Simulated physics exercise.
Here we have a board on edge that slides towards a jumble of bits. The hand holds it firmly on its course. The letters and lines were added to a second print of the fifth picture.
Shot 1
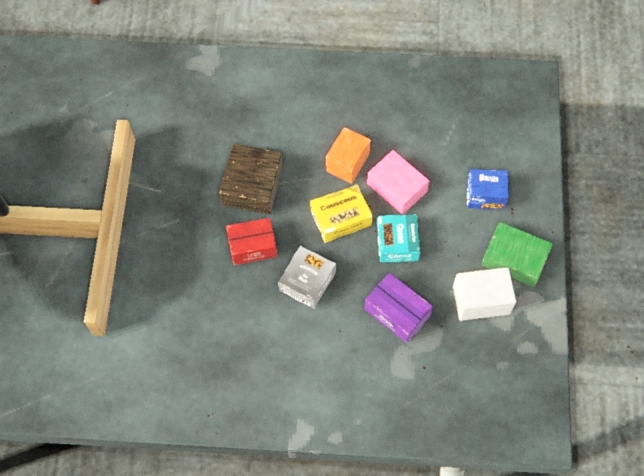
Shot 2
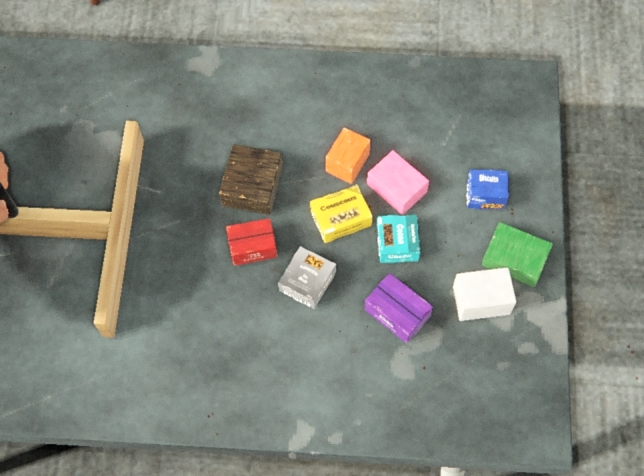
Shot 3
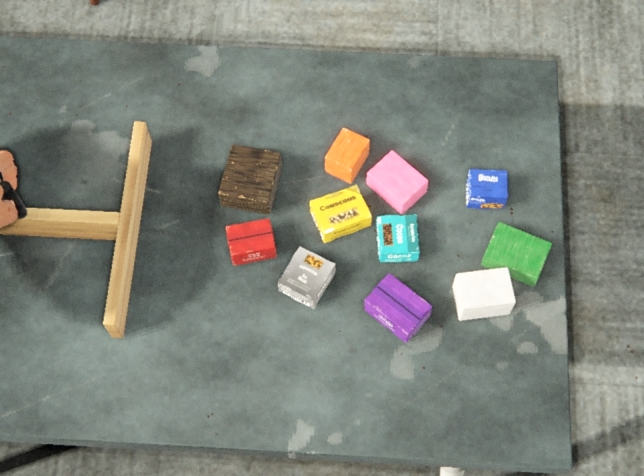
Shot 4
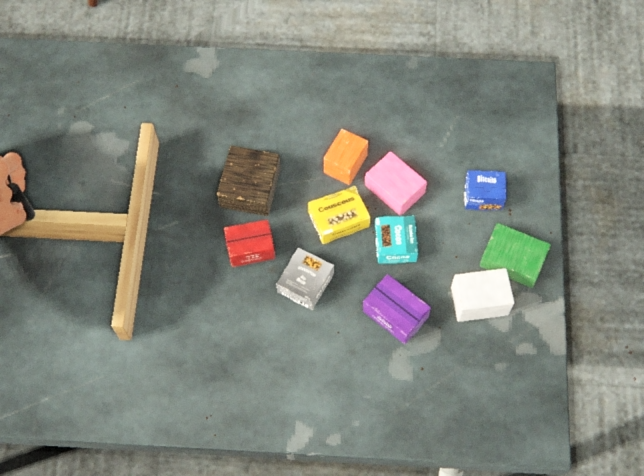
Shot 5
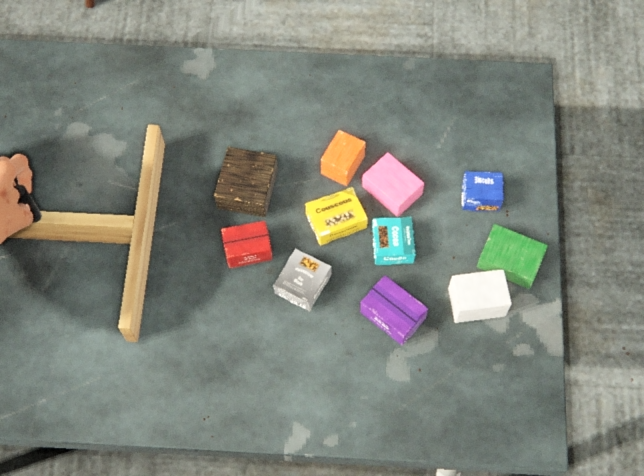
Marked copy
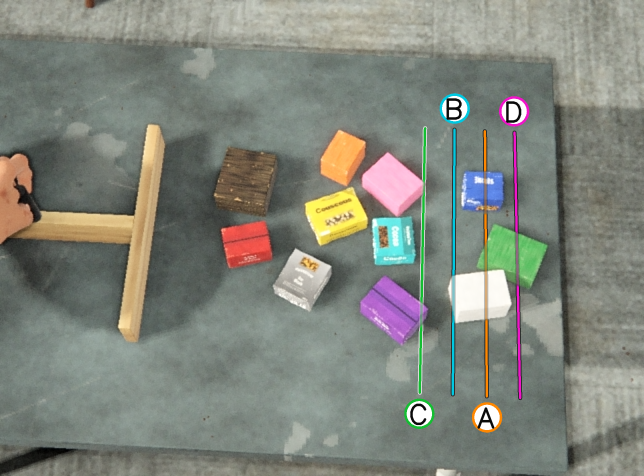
At first, a T-shaped wooden piece lies at the left of a dark tabletop, apart from a loose cluster of ten coloured blocks. Then a hand comes into view at the left edge, gripping the handle, and the board slides slightly rightward, narrowing the gap, while the blocks remain untouched.
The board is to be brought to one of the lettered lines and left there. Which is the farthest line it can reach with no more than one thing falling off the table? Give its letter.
C is the last line within the limit.
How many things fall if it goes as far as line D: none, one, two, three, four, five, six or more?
By then, six or more.
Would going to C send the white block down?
No.
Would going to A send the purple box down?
No.
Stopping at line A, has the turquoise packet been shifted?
By then, yes.
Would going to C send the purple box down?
No.
On the marked copy, A at (486, 256); B at (454, 255); C at (423, 253); D at (517, 258).
Following C. Soon after the start, board (240, 227); black block (278, 183); red box (269, 247).
Later, board (341, 232); orange block (395, 147); turquoise packet (436, 266).
In the end, board (420, 236); green block (551, 258); blue packet (549, 193); none fallen.
As for the rest, A drops five; B drops three; D drops seven.
